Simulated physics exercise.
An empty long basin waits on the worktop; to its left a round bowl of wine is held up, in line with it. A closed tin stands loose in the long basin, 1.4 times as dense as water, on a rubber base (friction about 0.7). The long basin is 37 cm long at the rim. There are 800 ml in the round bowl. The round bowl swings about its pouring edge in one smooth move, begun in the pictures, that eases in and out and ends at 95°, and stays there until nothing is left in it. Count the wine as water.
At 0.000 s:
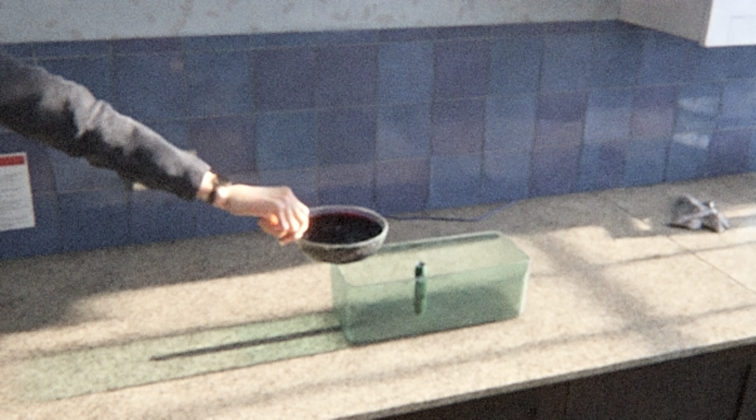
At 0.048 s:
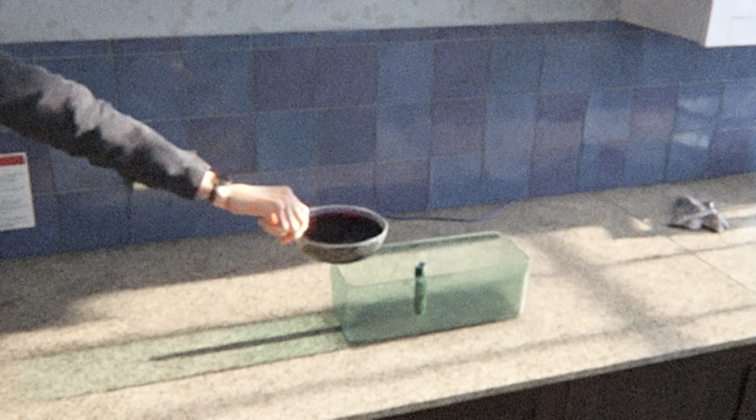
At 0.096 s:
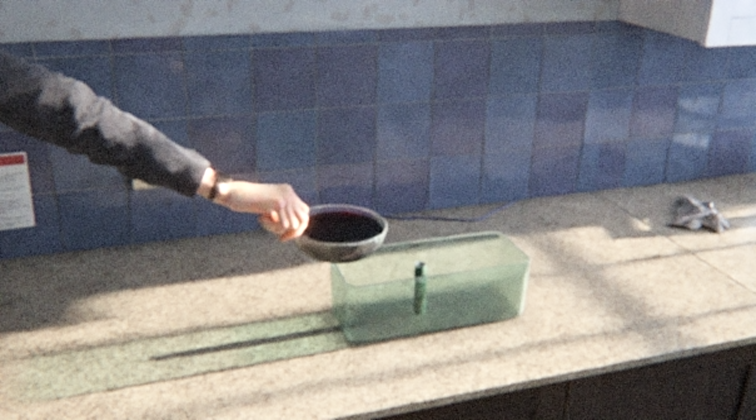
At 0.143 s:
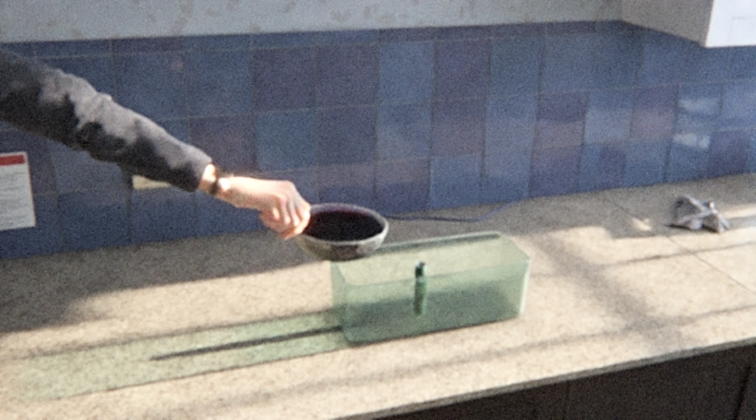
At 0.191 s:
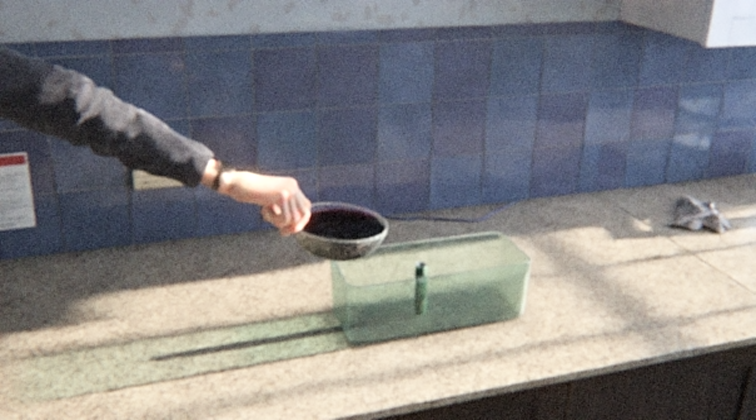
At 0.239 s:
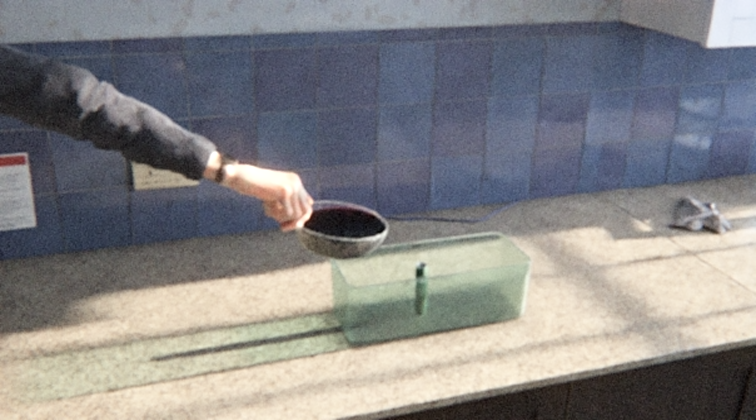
On a sunlit worktop against blue tiles, a hand held a round bowl of dark liquid beside a clear green basin with a small upright object inside, then tilted the bowl very slightly to the right.
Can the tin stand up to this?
The tin stays up.
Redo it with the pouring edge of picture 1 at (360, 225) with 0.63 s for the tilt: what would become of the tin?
Then it falls.
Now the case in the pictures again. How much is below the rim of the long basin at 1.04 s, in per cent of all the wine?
Near 90 in a hundred.
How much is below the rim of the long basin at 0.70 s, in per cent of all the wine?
Near 20 in a hundred.
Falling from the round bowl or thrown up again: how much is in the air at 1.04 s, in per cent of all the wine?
Some 7 per cent.
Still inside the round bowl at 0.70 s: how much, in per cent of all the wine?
About 42 per cent.
By 0.70 s the tilt is 55° and 42 per cent is still to pour; the tin stands where it began.
By 1.04 s the tilt is 87° and 2 per cent is still to pour; the tin stands where it began.
By 1.39 s the tilt is 95° and 0 per cent is still to pour; the tin stands where it began.
By 1.78 s the tilt is 95° and 0 per cent is still to pour; the tin stands where it began.
At rest the tin stands where it began.
